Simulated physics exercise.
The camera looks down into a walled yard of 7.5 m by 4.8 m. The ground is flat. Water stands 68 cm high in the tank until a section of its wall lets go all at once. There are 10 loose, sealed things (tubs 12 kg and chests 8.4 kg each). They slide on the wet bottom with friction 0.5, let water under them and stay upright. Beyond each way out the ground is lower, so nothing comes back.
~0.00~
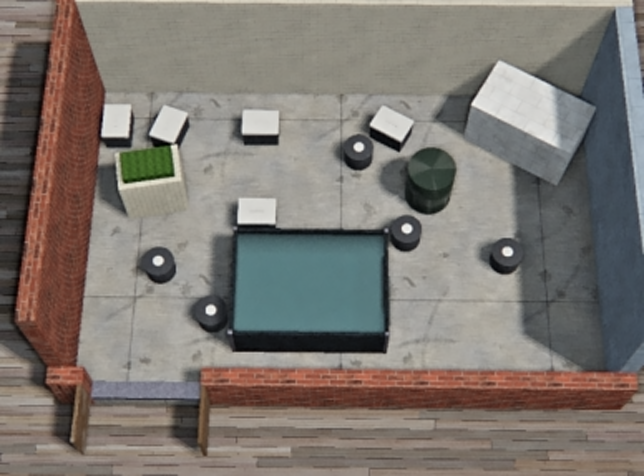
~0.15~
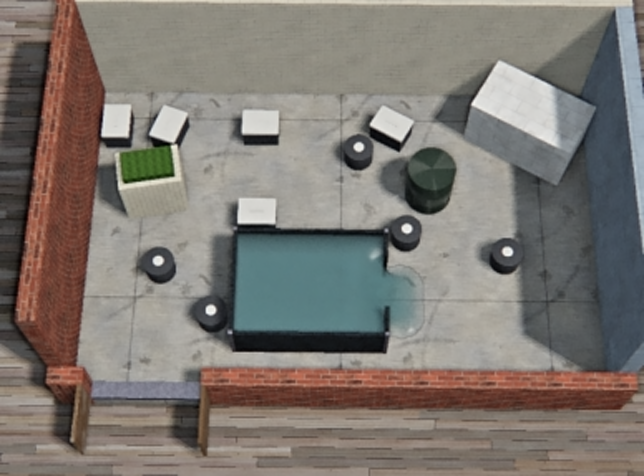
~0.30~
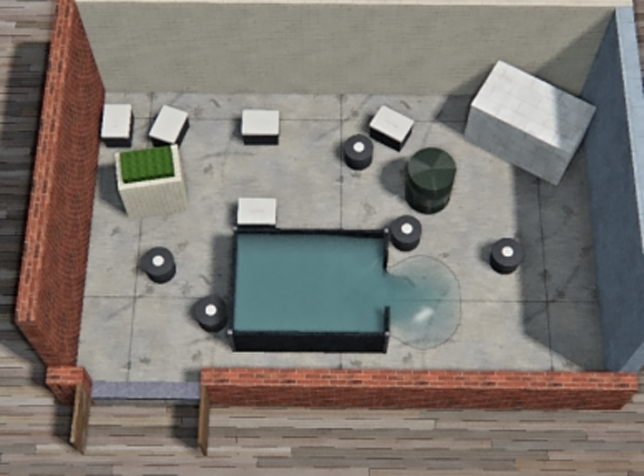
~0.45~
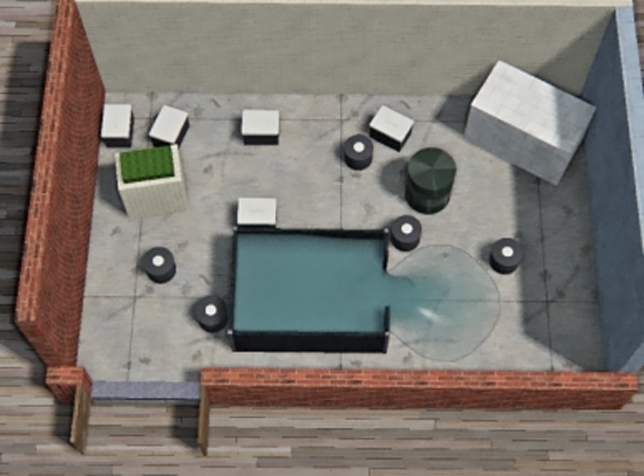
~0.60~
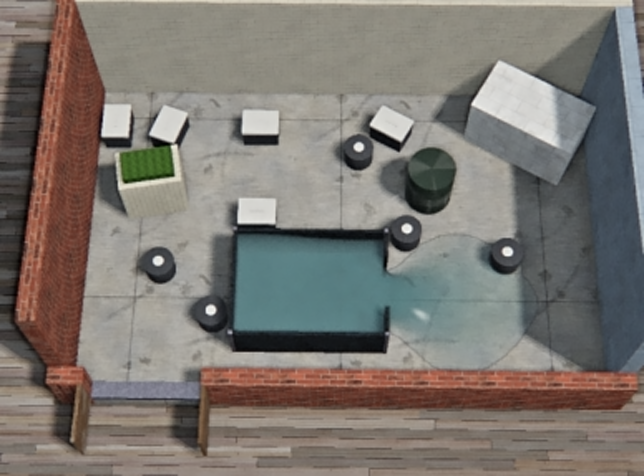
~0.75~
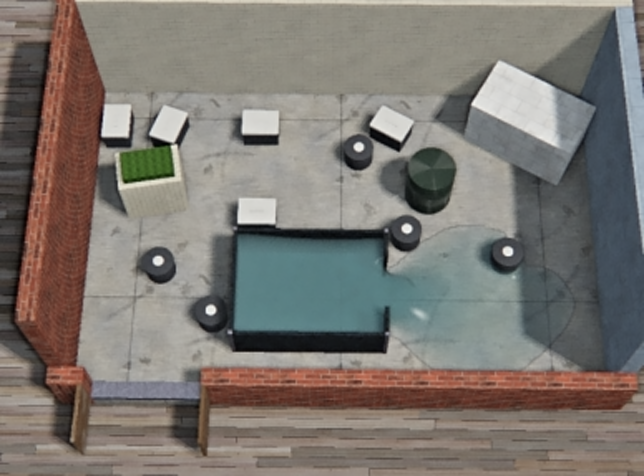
A walled yard holds a dark pool, and water spreads rightward from it across the floor.
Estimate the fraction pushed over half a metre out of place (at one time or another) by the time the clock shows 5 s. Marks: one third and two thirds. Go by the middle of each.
That comes to less than a third.
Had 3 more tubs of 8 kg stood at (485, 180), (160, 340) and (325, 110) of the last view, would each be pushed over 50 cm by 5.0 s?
In that order: Over, short of it, less.
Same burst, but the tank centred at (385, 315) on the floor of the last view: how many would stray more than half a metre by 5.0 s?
In that case 2 of them.
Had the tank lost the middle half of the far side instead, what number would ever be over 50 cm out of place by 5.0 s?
In that case 6 of them.
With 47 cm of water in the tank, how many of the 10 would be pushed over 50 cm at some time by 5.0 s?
Then 1.
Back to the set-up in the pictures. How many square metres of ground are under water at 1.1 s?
Some 11.0 m2.
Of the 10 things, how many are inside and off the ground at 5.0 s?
1 of them.
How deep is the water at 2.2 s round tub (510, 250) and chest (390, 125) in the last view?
Roughly 17 and 0 cm.
After 1.1 s 0 of 10 are over 50 cm from their spots; 0 afloat.
After 2.2 s 1 of 10 are over 50 cm from their spots; 1 afloat.
After 3.5 s 1 of 10 are over 50 cm from their spots; 1 afloat.
After 5.0 s 2 of 10 are over 50 cm from their spots, and 2 have been at some point; 1 afloat.
